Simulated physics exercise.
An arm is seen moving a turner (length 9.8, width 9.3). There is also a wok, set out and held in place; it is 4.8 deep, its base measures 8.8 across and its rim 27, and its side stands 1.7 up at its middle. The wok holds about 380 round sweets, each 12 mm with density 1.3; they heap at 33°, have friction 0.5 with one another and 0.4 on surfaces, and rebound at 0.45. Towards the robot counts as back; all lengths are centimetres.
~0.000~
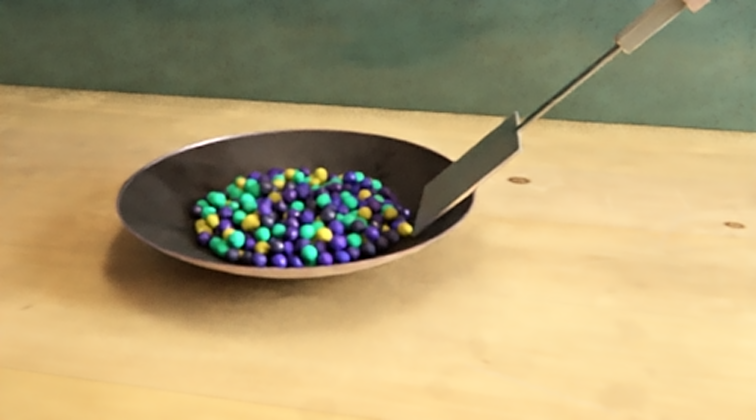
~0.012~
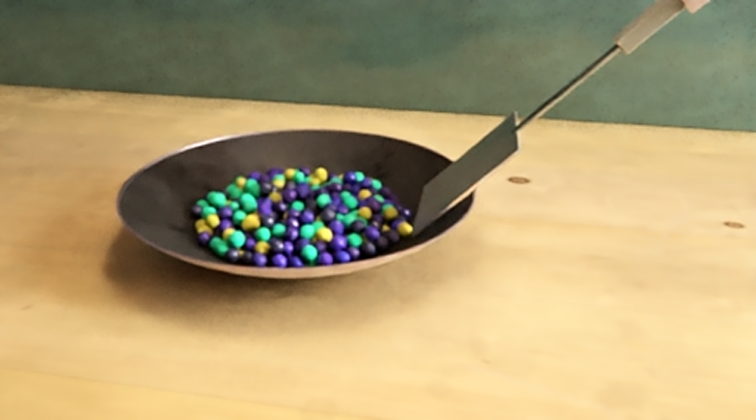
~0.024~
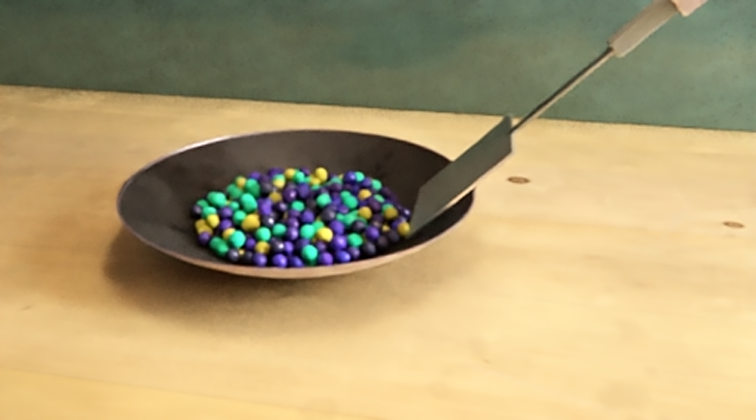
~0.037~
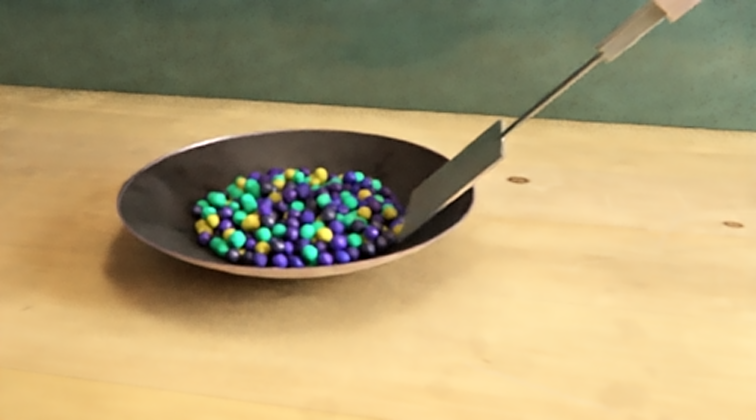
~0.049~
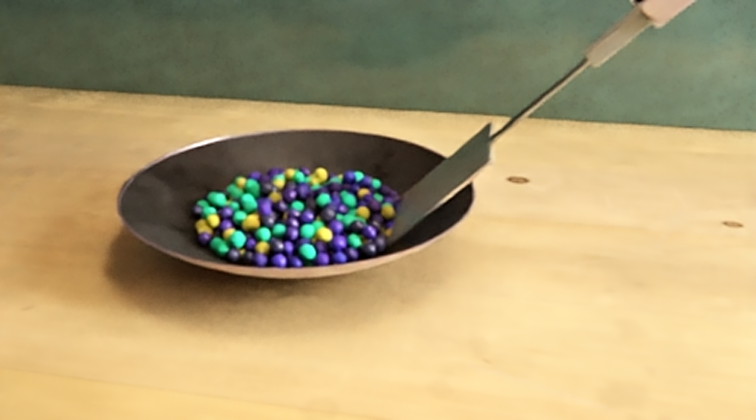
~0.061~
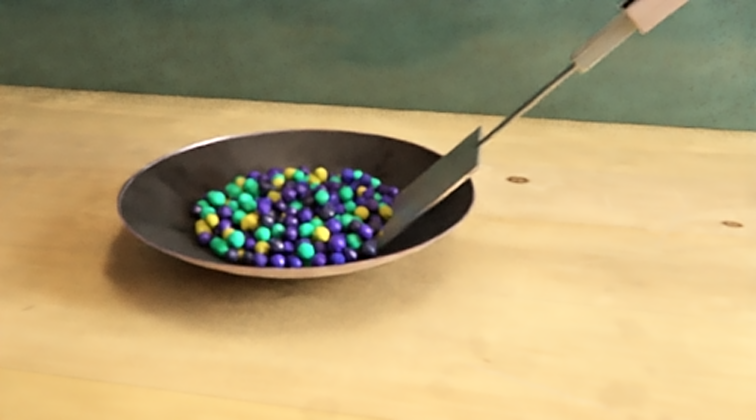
An arm slides a turner left into the small colourful balls in a dark wok.
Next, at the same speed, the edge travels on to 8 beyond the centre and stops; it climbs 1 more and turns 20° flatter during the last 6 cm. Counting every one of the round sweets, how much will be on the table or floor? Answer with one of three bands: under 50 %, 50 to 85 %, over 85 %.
Under 50 %.
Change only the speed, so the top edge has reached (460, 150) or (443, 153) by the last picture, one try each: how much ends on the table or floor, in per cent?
That comes to about 45 and about 55 percent, in that order.
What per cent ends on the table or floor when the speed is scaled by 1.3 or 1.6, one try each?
I'd say near 35 and then near 45 per cent.
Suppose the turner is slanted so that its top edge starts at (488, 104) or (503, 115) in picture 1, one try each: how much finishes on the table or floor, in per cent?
Roughly 30% and 35%.
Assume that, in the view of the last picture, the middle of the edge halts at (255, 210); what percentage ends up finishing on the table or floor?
Roughly 5 per cent.
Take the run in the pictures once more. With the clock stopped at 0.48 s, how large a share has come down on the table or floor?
Around 30 %.
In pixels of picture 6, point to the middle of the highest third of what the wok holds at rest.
I'd put it close to (190, 173).
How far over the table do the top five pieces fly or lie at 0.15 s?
Somewhere near 5 cm, I'd say.
By 0.15 s, sloping 46°, highest piece 5 above the table; 383 in the wok.
By 0.23 s, sloping 39°, highest piece 7 above the table; 383 in the wok.
By 0.48 s, sloping 26°, highest piece 7 above the table; 267 in the wok, 115 on the table or floor, 1 on the blade or in flight.
By 1.53 s, sloping 26°, highest piece 6 above the table; 264 in the wok, 119 on the table or floor.
Final count, 264 in the wok, 119 on the table or floor. That is 31 % on the table or floor.
